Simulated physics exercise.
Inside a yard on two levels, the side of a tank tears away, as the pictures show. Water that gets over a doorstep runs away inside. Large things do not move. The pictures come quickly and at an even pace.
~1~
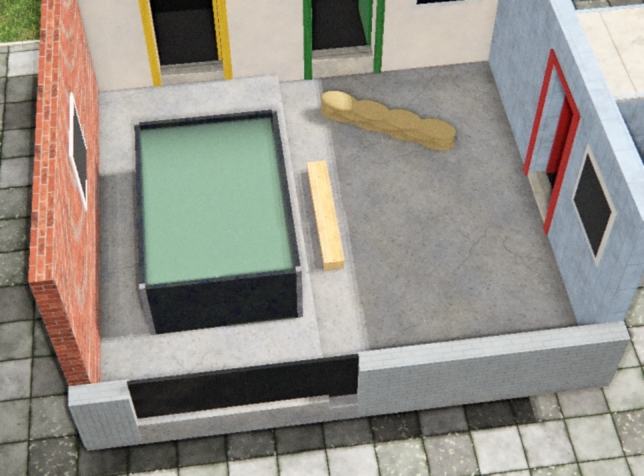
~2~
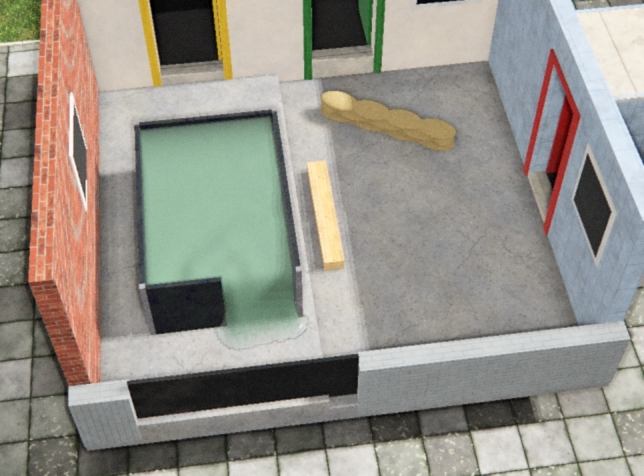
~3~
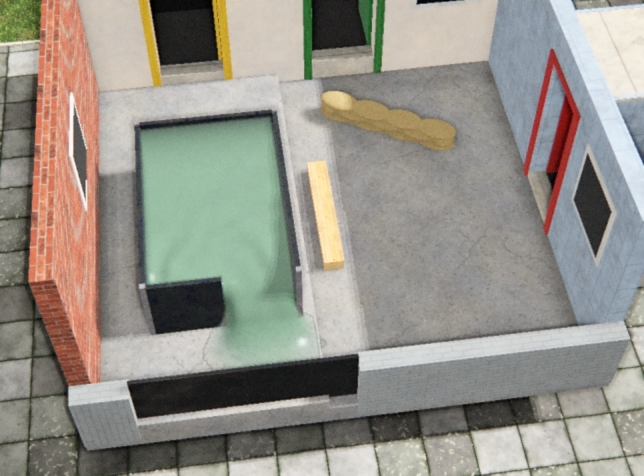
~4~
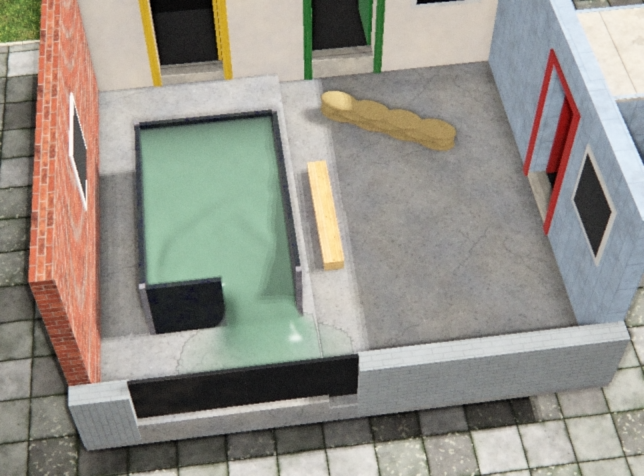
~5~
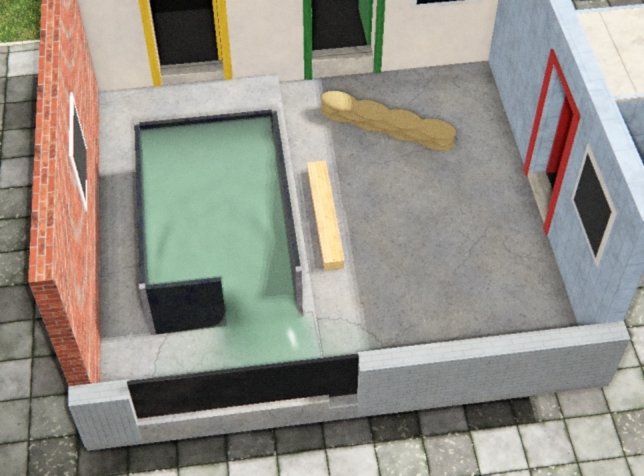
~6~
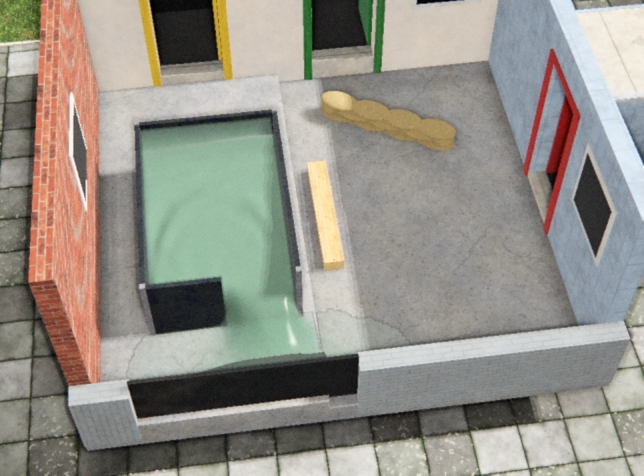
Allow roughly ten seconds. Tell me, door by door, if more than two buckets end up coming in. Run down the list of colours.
At the yellow door, no, two at most. At the green door, no, two at most. At the red door, yes, more than two.
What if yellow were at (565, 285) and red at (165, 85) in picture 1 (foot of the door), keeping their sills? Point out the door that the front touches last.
The green-painted one is last.
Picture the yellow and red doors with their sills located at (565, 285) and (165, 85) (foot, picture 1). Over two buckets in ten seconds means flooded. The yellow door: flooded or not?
As it turns out, the yellow door overshoots.
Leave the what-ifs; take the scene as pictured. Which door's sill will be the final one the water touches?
I pick the green door.
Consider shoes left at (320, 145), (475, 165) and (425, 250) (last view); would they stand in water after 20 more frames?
Result, in order: Unflooded / waterlogged / waterlogged.
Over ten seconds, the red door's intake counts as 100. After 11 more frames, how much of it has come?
Roughly 0 percent.
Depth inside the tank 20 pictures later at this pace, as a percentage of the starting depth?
Estimate: Around 46 per cent.
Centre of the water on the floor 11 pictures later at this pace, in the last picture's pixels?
Roughly (257, 279) in the last picture.
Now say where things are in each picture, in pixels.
In the first picture, the water tank at (214, 197) is whole and still.
In the second picture, the front is at (225, 337), out from the gap at (261, 305).
In the third picture, the front is at a hidden place, out from the gap at (261, 305).
In the fourth picture, the front is at a hidden place, out from the gap at (261, 306).
In the fifth picture, the front is at a hidden place, out from the gap at (261, 306).
In the sixth picture, water pours out at (261, 305) and has run to a hidden place.
A moment on, water covers 25 % of the floor; the yellow door not reached, the green door not reached, the red door not reached.
Next, water covers 40 % of the floor; the yellow door not reached, the green door not reached, the red door wet at the sill, nothing in.
Then, water covers 60 % of the floor; the yellow door wet at the sill, nothing in, the green door not reached, the red door under two buckets in.
Later, water covers 90 % of the floor; the yellow door wet at the sill, nothing in, the green door wet at the sill, nothing in, the red door over two buckets in.
In the end, water covers 95 % of the floor; the yellow door wet at the sill, nothing in, the green door wet at the sill, nothing in, the red door over two buckets in.
